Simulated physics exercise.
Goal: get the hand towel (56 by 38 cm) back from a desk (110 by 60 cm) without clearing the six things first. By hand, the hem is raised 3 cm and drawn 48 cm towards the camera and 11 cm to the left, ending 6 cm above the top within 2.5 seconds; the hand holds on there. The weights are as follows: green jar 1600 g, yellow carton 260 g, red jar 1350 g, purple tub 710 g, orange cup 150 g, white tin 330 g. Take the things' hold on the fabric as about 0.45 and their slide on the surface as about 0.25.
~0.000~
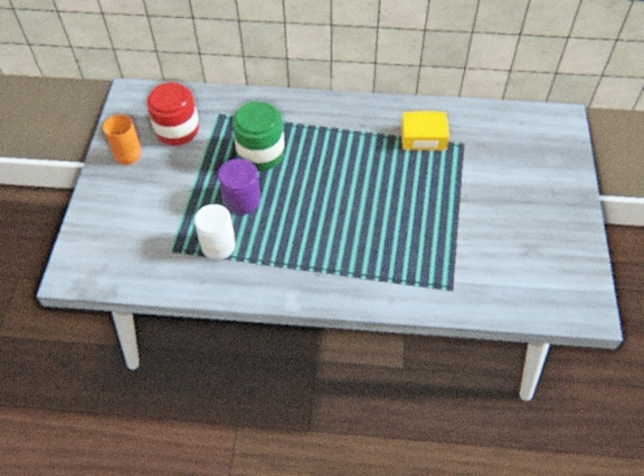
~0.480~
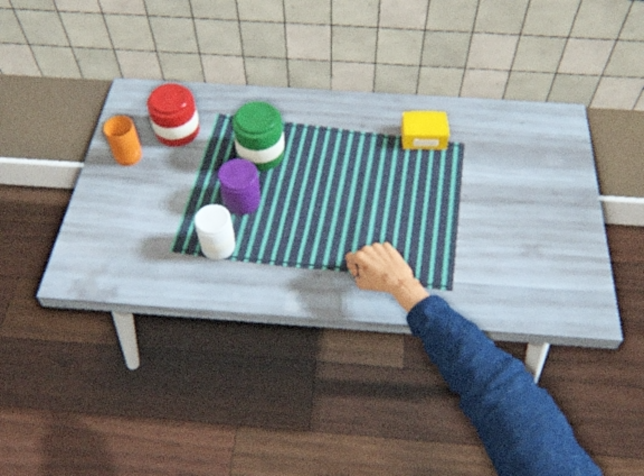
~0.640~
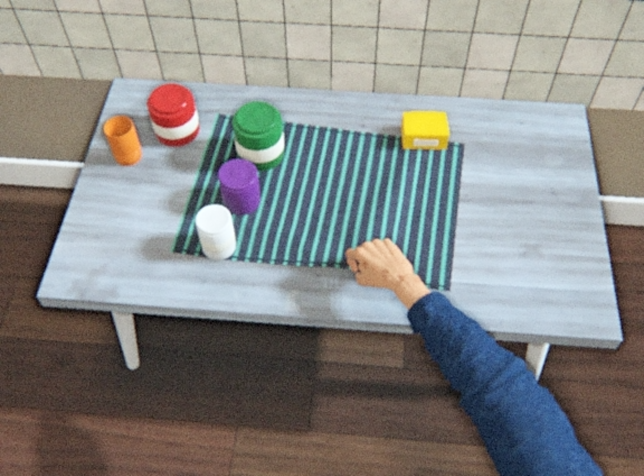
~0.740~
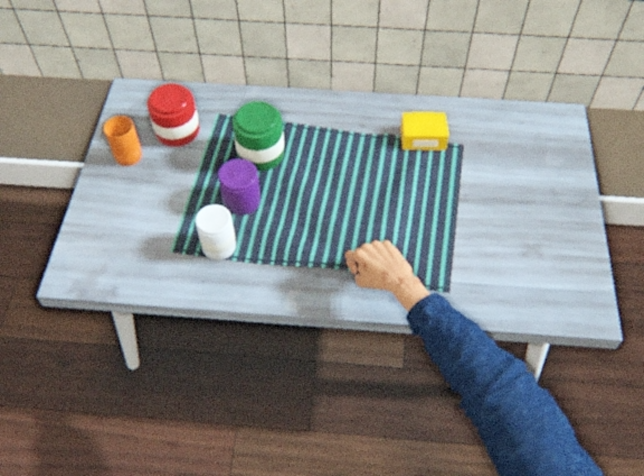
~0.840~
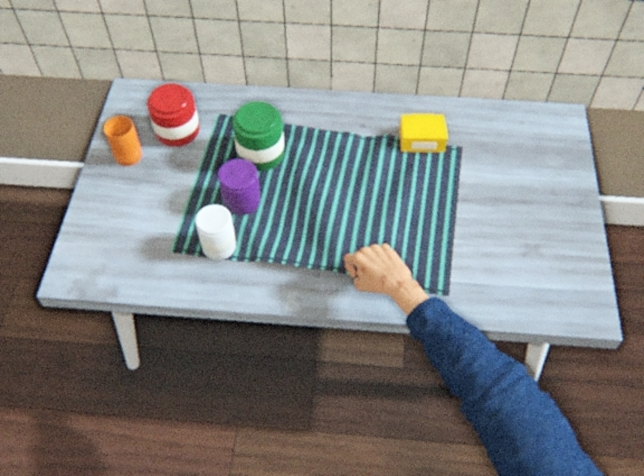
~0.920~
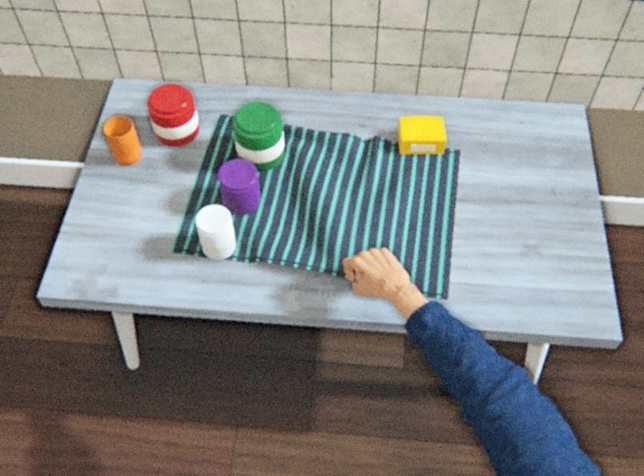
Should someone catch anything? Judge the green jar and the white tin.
One by one: Green jar: Off; white tin: Off.
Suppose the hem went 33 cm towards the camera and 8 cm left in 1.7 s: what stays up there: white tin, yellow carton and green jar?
Outcome: White tin leaves the top; yellow carton is still there; green jar is still there.
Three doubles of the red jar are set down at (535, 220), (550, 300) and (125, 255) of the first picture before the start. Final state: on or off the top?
Going through the three spots as listed: Holds its spot, holds its spot and holds its spot.
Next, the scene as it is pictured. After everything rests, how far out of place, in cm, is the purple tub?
Purple tub over the edge.
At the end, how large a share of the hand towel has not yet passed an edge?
Some 0 per cent of it.
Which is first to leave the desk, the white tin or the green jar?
It's the white one that goes before the other.
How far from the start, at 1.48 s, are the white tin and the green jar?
The white tin is 6 cm out, the green jar 10 cm.
At 1.5 s, 95 % of the hand towel is still over the top; green jar 9 cm off its start, white tin 6 cm off its start, yellow carton 11 cm off its start.
At 2.0 s, 55 % of the hand towel is still over the top; green jar 24 cm off its start, white tin 20 cm off its start, purple tub 21 cm off its start.
At 2.6 s, 10 % of the hand towel is still over the top; green jar 43 cm off its start at (302, 295), white tin over the edge, purple tub over the edge.
At 3.1 s, 0 % of the hand towel is still over the top; green jar over the edge, white tin over the edge, purple tub over the edge.
At 4.7 s, 0 % of the hand towel is still over the top; green jar over the edge, white tin over the edge, purple tub over the edge, yellow carton 19 cm off its start at (403, 190).
